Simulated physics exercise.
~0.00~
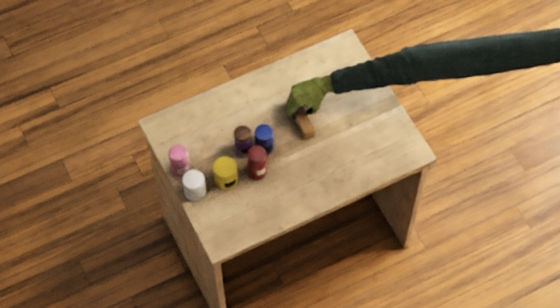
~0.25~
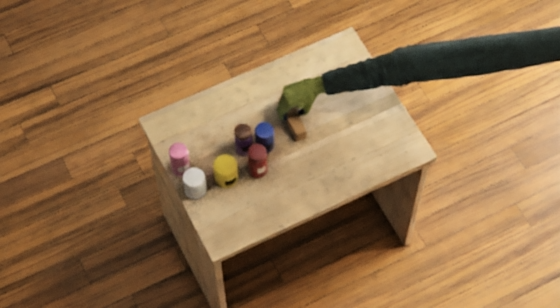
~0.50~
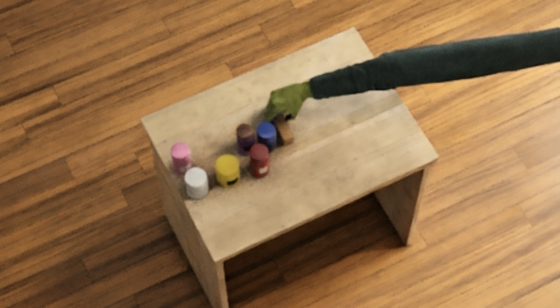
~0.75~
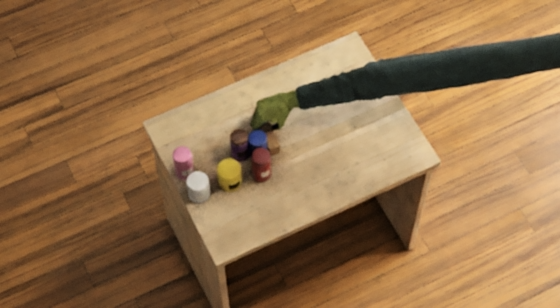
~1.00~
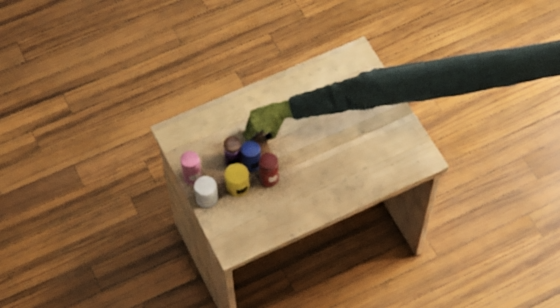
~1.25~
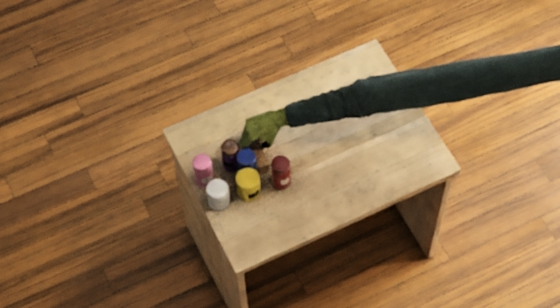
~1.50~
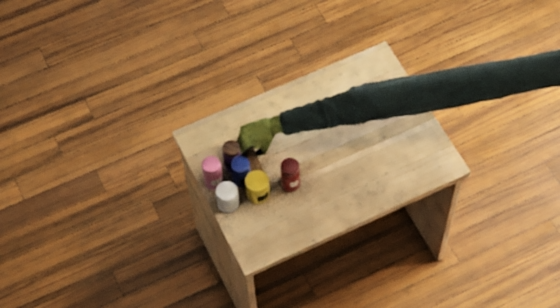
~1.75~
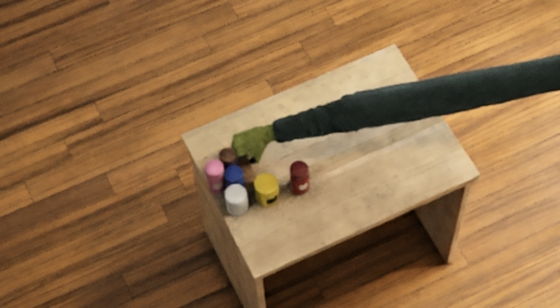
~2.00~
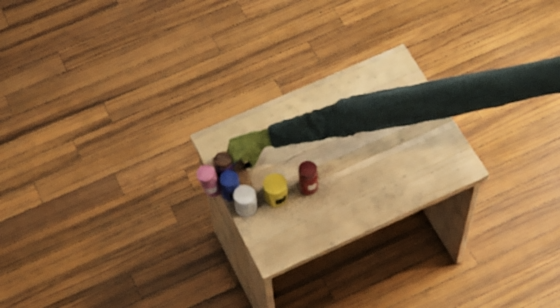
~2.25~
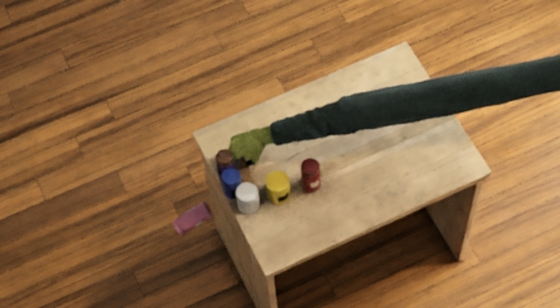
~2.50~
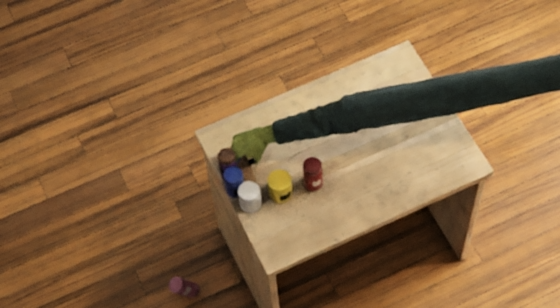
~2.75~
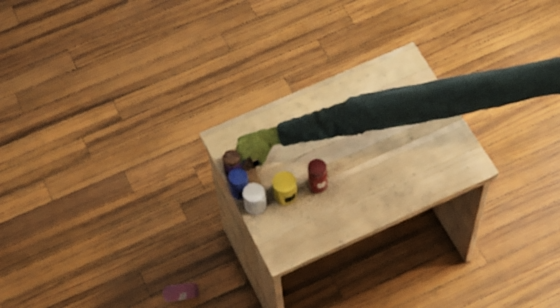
On a wooden floor, a small pale wooden table is seen from above at an angle, with six jars gathered toward its left end. Pink and white jars stand nearest the left edge, a yellow and a dark red one to their right, and a purple and a blue one behind. A green-gloved hand in a dark sleeve slides a small block leftward into the blue and purple jars, which move toward the pink one. The pink jar tips over the left edge and drops to the floor. The hand stops, leaving the other five standing on the table.
